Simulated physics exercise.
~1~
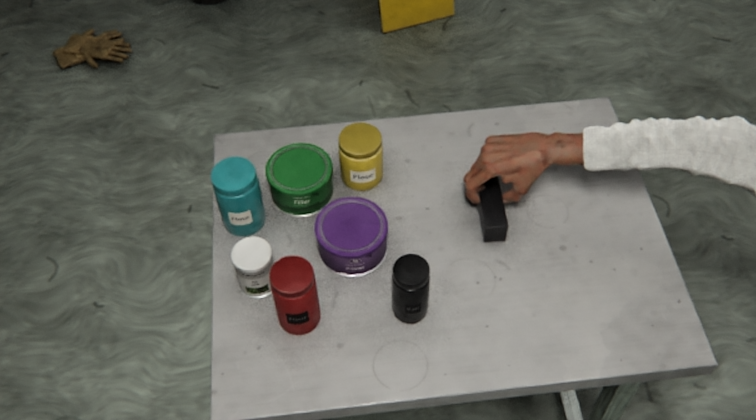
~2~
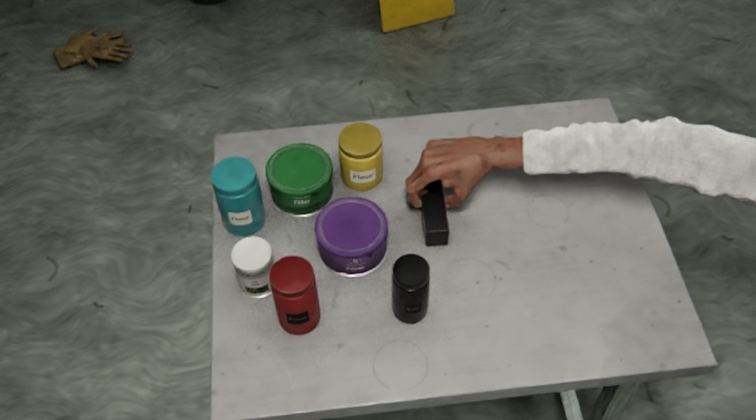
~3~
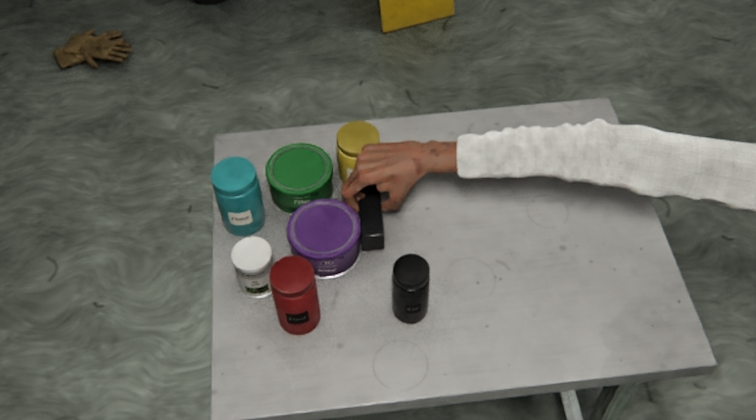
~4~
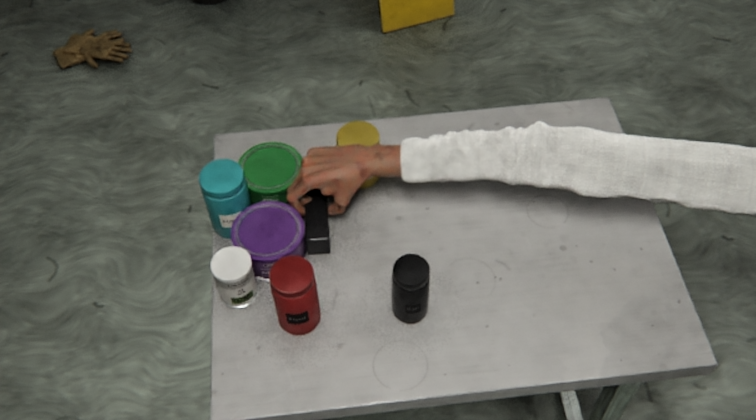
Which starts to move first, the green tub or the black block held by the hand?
The black block starts to move first. It is already sliding left while the green tub stays still, and the tub shifts only later in the push.
